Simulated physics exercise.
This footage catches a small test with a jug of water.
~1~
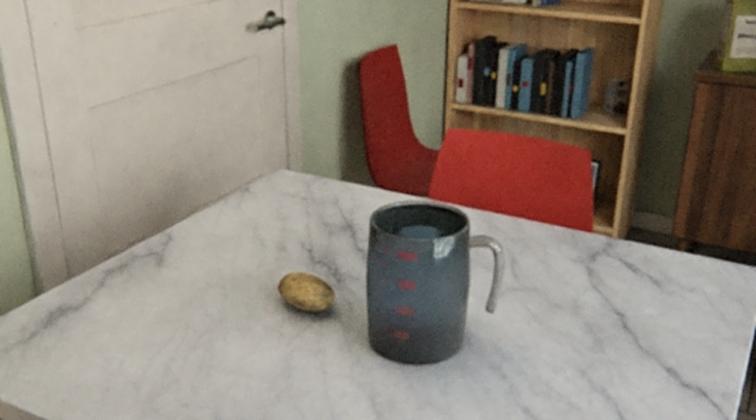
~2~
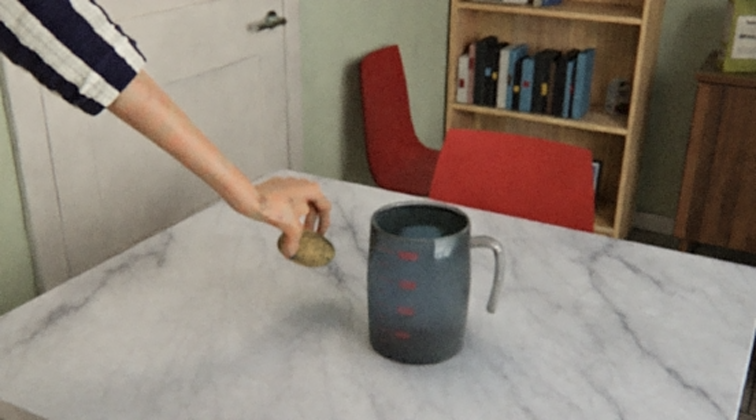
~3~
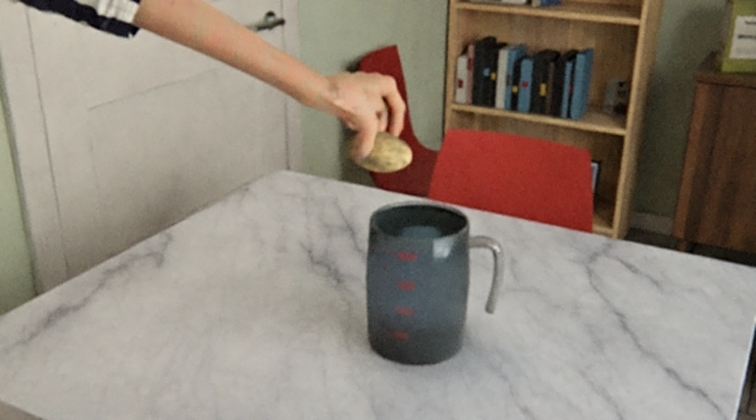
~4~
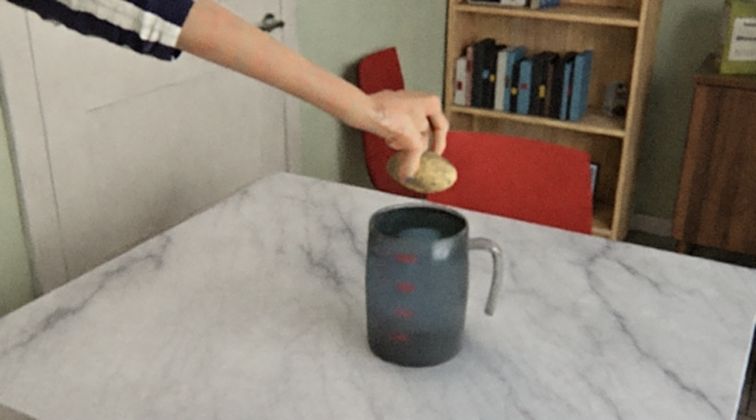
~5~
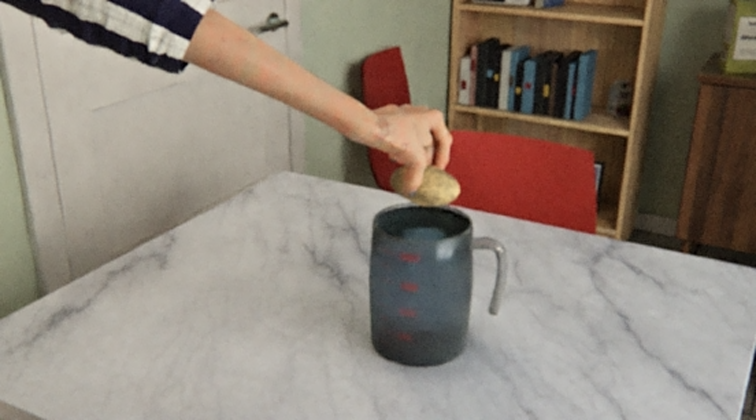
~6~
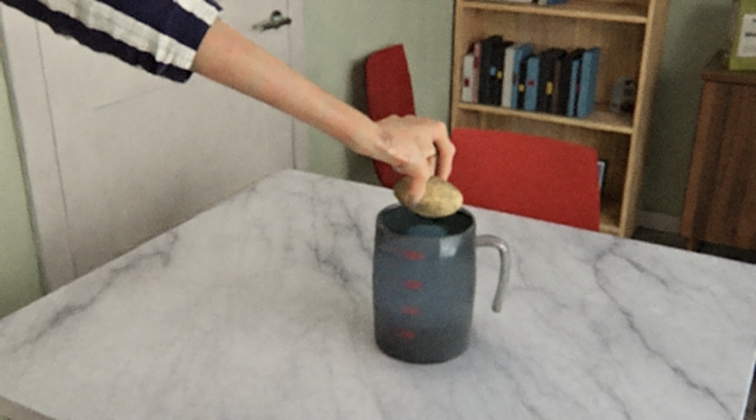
In this clip, a hand picks up a potato from a marble-patterned table, carries it right over a dark, see-through jug of water with a handle, and lowers it to just above the open top.
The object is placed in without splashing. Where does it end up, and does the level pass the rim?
Water - it goes under. Jug - some spills out.
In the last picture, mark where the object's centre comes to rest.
Roughly at (423, 318).
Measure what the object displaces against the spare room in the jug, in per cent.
About 210 percent.
A moment on, the potato enters the water; the jug is full to the brim.
Further on, the potato goes on down; the jug is full to the brim; a puddle lies round it.
When it is over, the potato rests at the bottom; the jug is full to the brim; a puddle lies round it.
